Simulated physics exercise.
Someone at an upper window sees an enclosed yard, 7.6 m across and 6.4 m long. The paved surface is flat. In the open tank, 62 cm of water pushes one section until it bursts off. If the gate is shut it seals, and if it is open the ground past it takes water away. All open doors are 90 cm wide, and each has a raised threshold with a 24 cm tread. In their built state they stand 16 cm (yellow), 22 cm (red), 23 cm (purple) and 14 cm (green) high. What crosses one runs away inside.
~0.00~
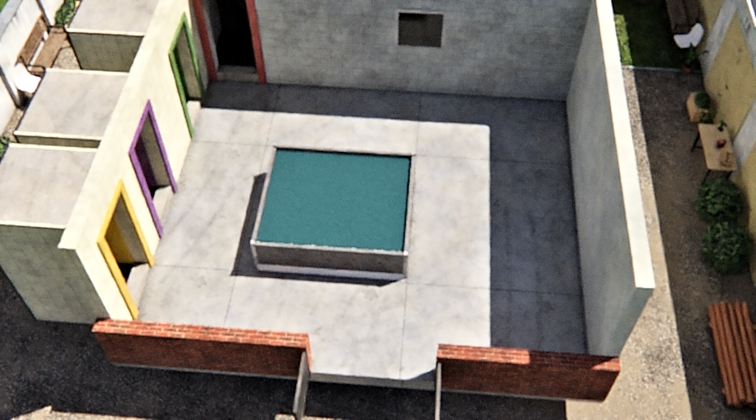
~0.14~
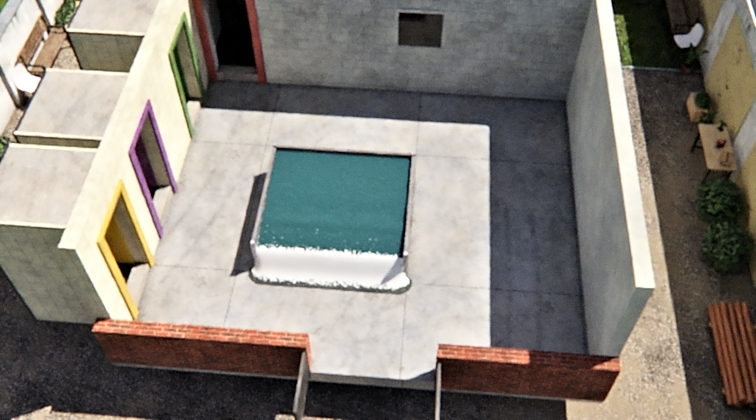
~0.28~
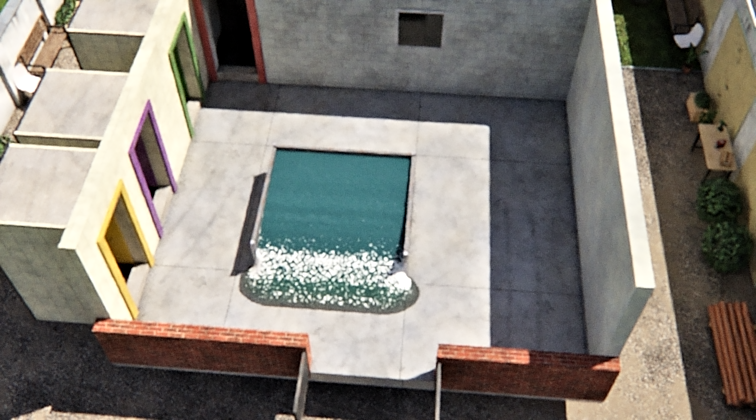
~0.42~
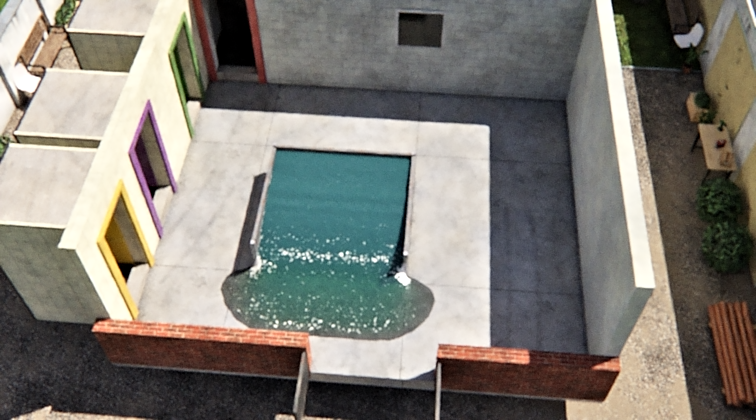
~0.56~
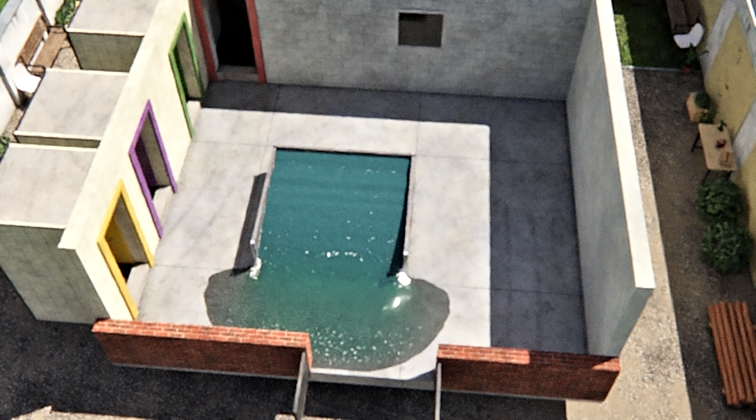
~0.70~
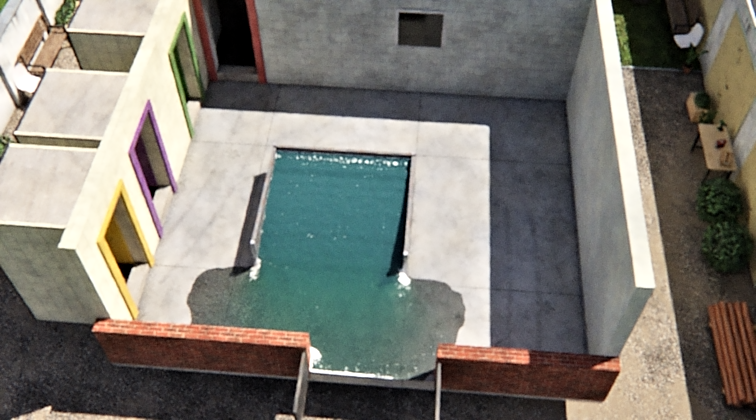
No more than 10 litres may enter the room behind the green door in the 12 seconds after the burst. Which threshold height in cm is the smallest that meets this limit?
A height of roughly 7 cm.
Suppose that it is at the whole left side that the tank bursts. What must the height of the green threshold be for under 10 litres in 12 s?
Some 15 cm.
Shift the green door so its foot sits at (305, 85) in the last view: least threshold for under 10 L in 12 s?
It needs about 8.5 cm.
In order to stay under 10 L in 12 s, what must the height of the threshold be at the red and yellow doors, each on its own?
Roughly 11.0 cm for the red door and roughly 22 cm for the yellow door.
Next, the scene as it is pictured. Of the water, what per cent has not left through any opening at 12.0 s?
Close to 50 per cent is still present.
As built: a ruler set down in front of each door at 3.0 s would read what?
In cm - yellow: 25, red: 0, purple: 6, green: 0.
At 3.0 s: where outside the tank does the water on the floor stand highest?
Around (127, 344).
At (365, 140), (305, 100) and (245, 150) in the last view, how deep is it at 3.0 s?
That's 0, 0 and 0 cm, in the order given.
After 1.4 s water covers 20 % of the floor, deepest (42 cm) near (291, 346); it has not reached the green door.
After 3.0 s water covers 30 % of the floor, deepest (34 cm) near (127, 344); it has not reached the green door.
After 12.0 s water covers 95 % of the floor, deepest (7 cm) near (560, 147); 5 cm at the green door, 0 litres in over its 14 cm threshold.
At the green door as built, the water arrived by 3.6 s and peaked near 10 cm at 8.4 s.
With a threshold of 6.5 cm, 14 litres would have come in within the 12 s; with 8.5 cm, 4 litres. So under 10 litres takes about 7 cm.
